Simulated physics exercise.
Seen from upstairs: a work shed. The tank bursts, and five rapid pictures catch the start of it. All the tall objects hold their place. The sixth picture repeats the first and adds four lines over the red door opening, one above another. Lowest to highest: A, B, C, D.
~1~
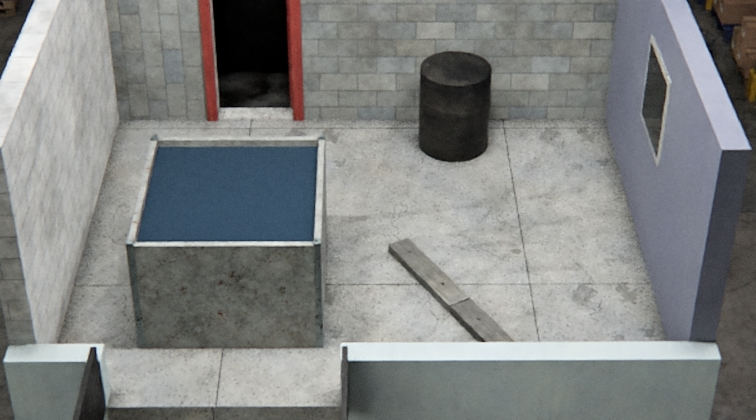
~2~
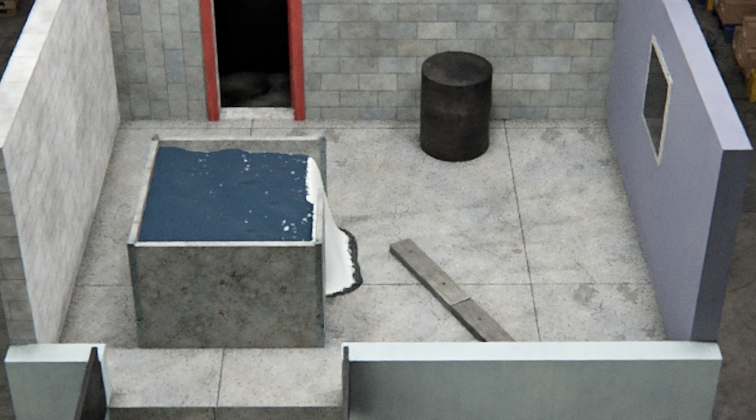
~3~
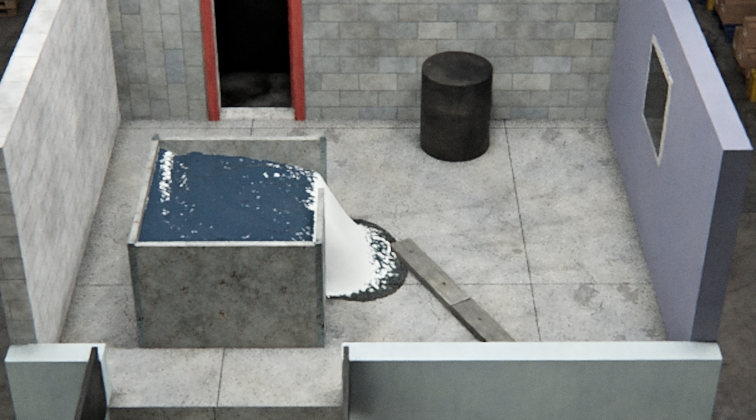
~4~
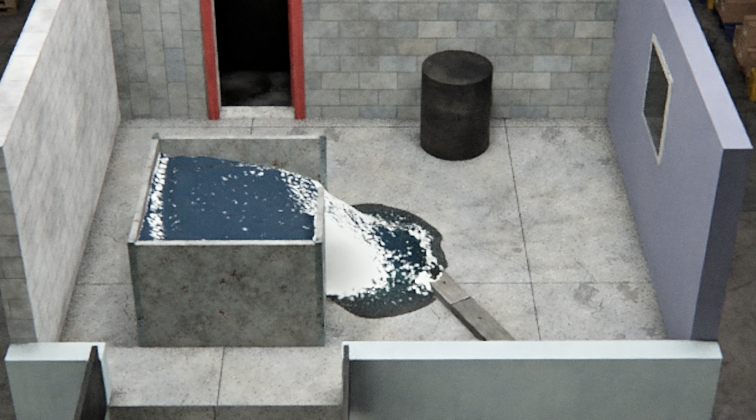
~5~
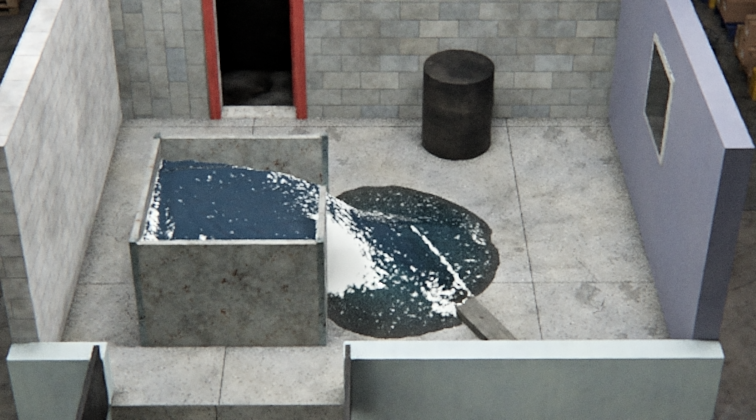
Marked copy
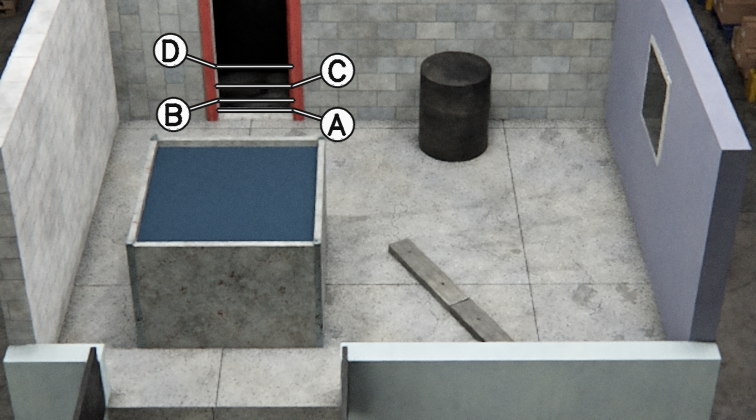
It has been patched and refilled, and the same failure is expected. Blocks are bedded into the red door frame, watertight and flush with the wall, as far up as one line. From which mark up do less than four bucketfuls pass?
Line A just does it.
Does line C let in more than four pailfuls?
No.
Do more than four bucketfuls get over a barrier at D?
No, not at all.
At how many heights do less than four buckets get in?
All of the four.
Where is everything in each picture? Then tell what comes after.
Water in the tank at rest, its middle at (232, 195); foot of the red doorway at (256, 120); open gate at (222, 339).
Water covers 1 % of the ground and shows as far out as (340, 278).
Water covers 4 % of the ground and shows as far out as (394, 281).
Water covers 8 % of the ground and shows as far out as (431, 295).
Water covers 14 % of the ground and shows as far out as (478, 224).
On the marked copy, A at (255, 110); B at (255, 100); C at (254, 86); D at (253, 66); from the bottom up A, B, C, D.
Choosing A, a splash gets over, under a bucket.
Choosing B, nothing gets over.
Choosing C, nothing gets over.
Choosing D, nothing gets over.
